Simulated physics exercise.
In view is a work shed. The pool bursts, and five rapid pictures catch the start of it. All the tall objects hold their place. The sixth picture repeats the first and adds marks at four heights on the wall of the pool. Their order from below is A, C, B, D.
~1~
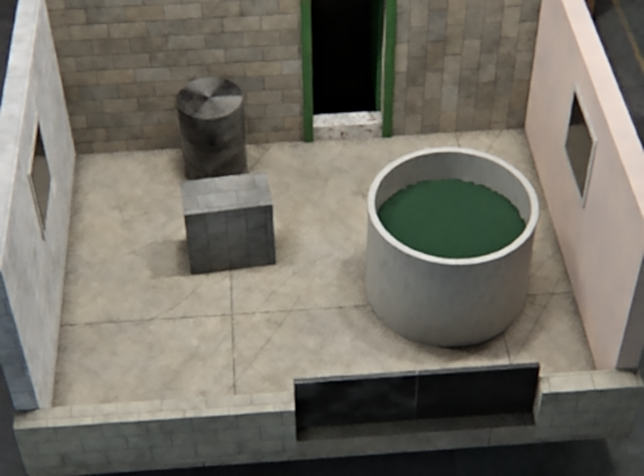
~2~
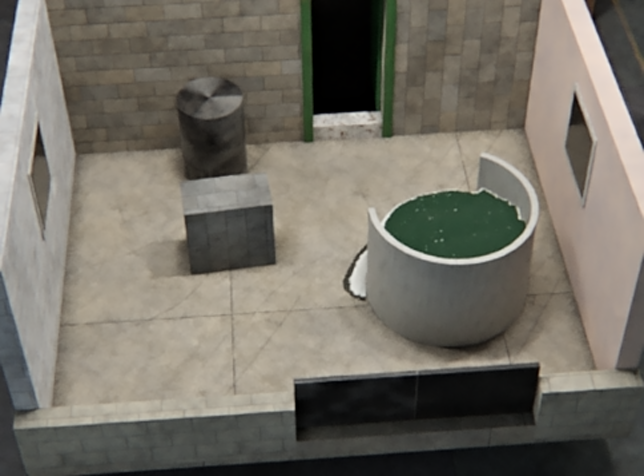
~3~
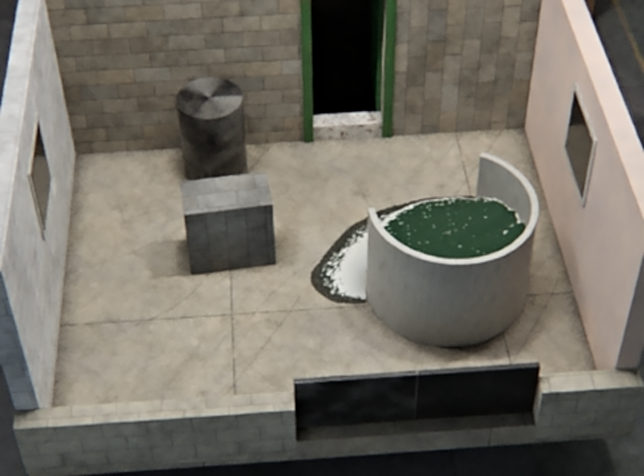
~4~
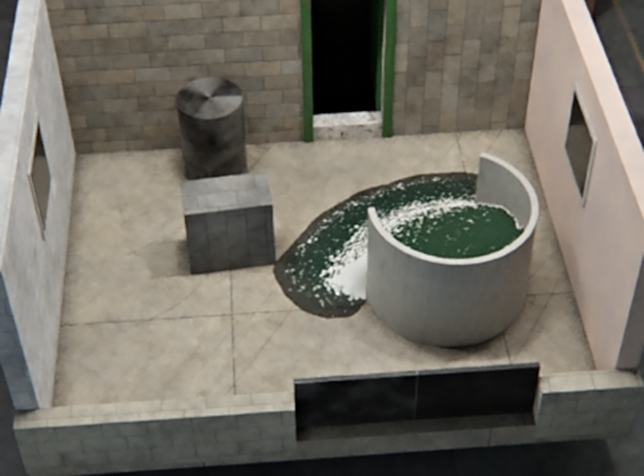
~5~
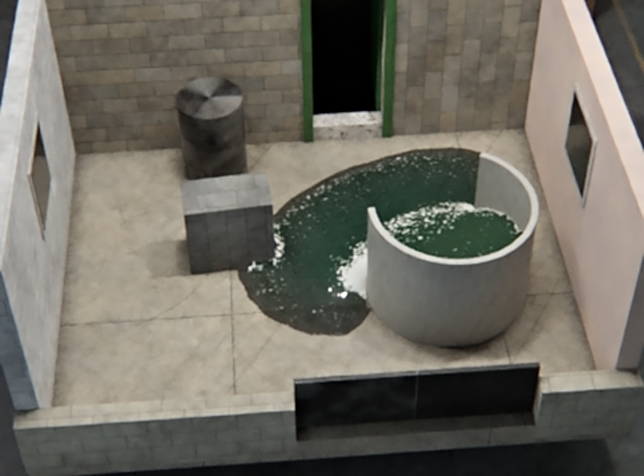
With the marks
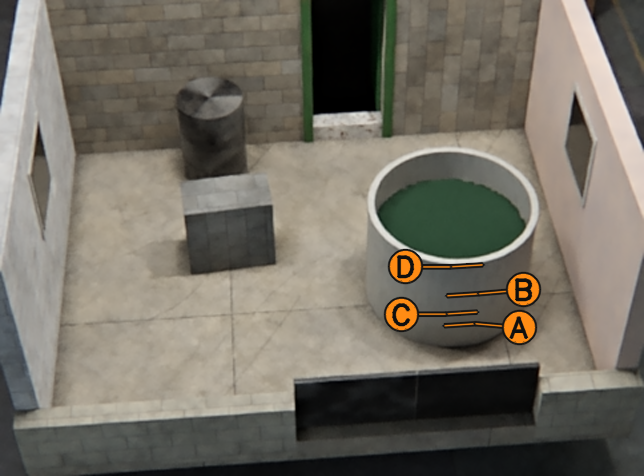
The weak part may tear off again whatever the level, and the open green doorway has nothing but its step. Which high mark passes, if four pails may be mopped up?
Use line C.
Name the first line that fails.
It is B.
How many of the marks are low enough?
Two of the four.
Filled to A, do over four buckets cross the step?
No, that is safe.
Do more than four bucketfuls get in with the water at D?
Yes, that goes wrong.
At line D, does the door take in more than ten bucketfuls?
Yes, it does.
In orange, A at (460, 324); B at (463, 294); C at (461, 313); D at (466, 265); from the bottom up A, C, B, D.
For line A, nothing gets over.
For line B, about 9 bucketfuls get in.
For line C, a splash gets over, under a bucket.
For line D, dozens of bucketfuls pour in.
